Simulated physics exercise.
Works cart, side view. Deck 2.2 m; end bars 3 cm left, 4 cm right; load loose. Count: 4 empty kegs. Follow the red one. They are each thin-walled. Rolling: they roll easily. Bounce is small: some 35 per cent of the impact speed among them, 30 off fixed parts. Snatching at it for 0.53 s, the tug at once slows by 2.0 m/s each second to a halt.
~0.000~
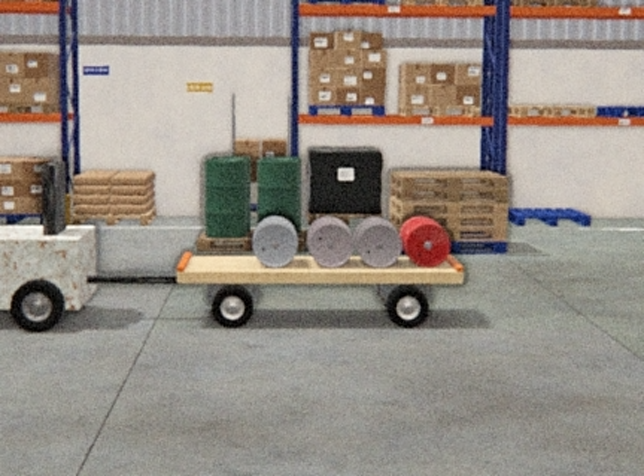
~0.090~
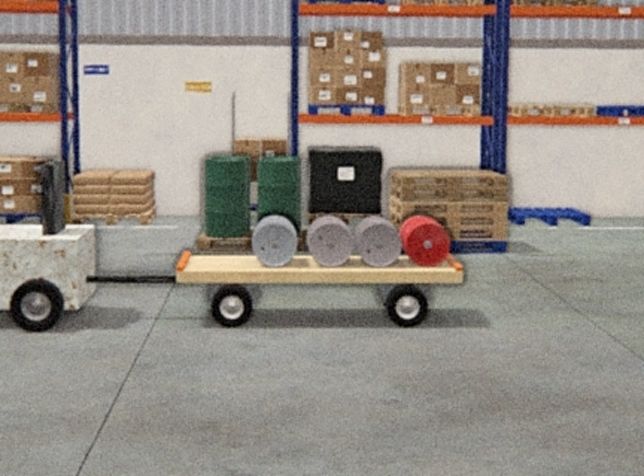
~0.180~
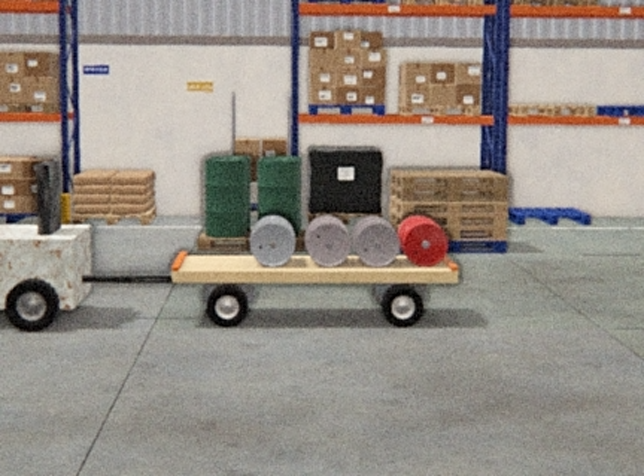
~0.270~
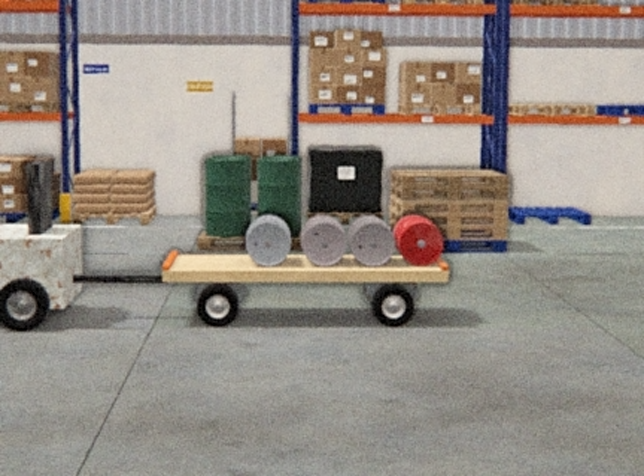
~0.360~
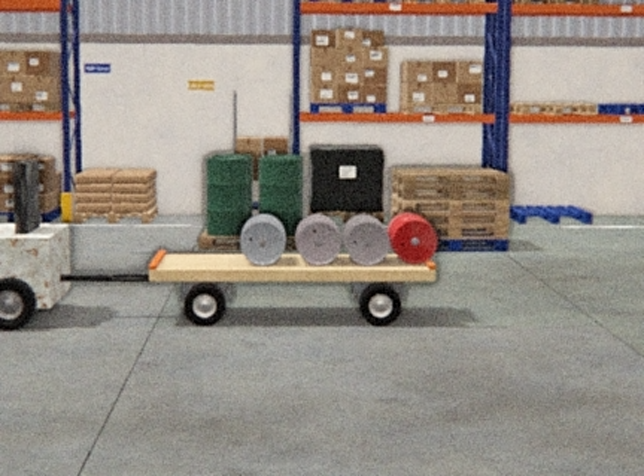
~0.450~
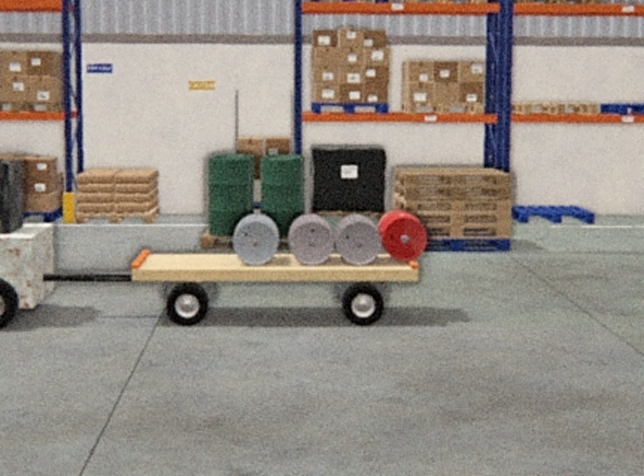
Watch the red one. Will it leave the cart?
Most likely it gets off.
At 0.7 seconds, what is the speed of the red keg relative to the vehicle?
It's going at around 1.5 m/s.
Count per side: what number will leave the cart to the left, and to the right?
By side, that's 0 to the left and 1 to the right.
After 0.7 s, red is over the right bar and falling; 1 of 4 is off.
After 0.8 s, red is over the right bar and falling; 1 of 4 is off.
After 0.9 s, red is over the right bar and down; 1 of 4 is off.
After 1.0 s, red is over the right bar and down; 1 of 4 is off.
At rest (5.8 s), red is over the right bar and down; 1 of 4 is off.
